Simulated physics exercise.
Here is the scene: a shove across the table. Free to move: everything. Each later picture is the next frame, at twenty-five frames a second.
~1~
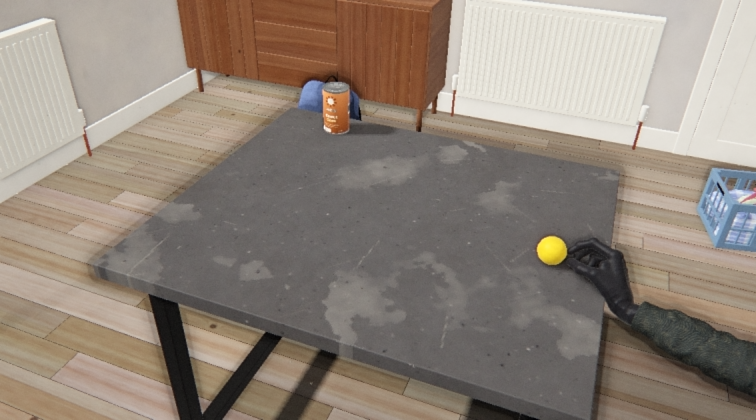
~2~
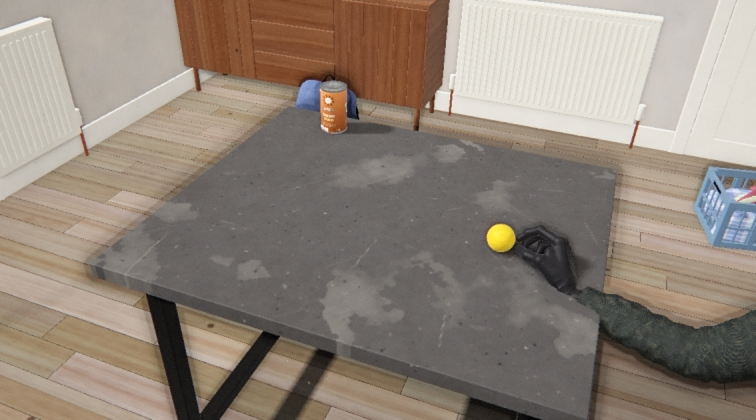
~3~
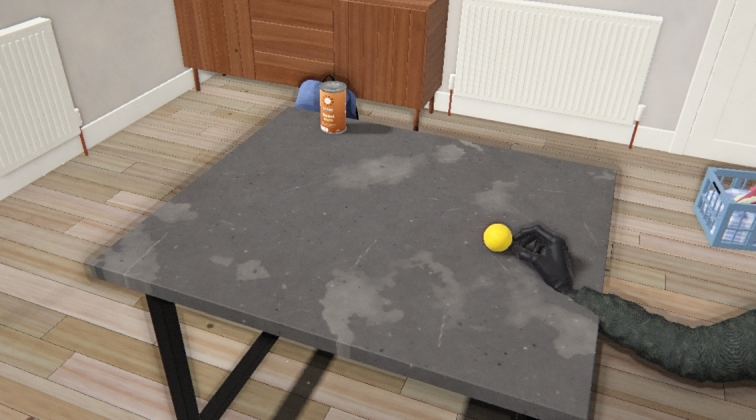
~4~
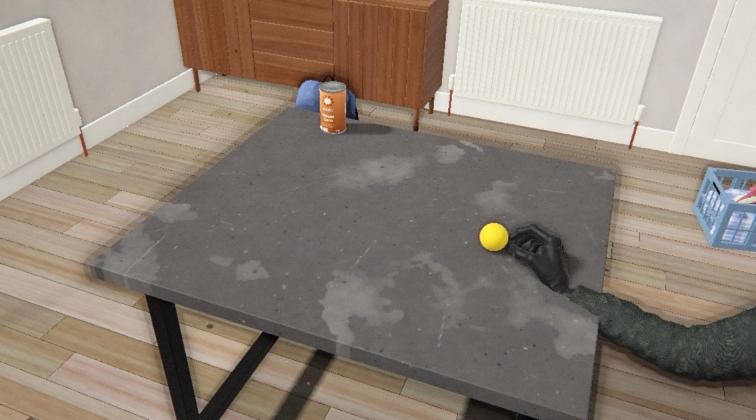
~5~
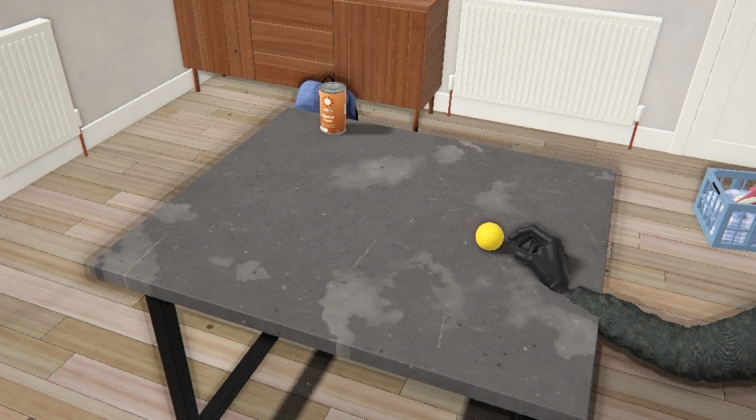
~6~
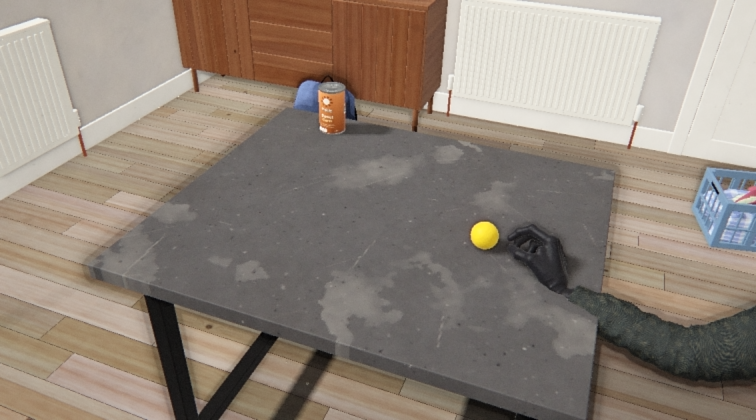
The footage shows a black-gloved hand pushing a small yellow ball-like object leftward across a dark, worn tabletop; the hand then nearly stills while the object moves slightly farther left, away from the fingers, with an orange can standing behind.
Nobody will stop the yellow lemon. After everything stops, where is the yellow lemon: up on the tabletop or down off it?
It winds up on the table.
Then, 0.30 s later than the last frame, yellow lemon moved about its own width near (458, 229).
Then, 0.70 s later than the last frame, yellow lemon moved well along near (433, 223).
When it is over, moved from the start, yellow lemon. End places, in pixels of the last picture, yellow lemon near (416, 219).
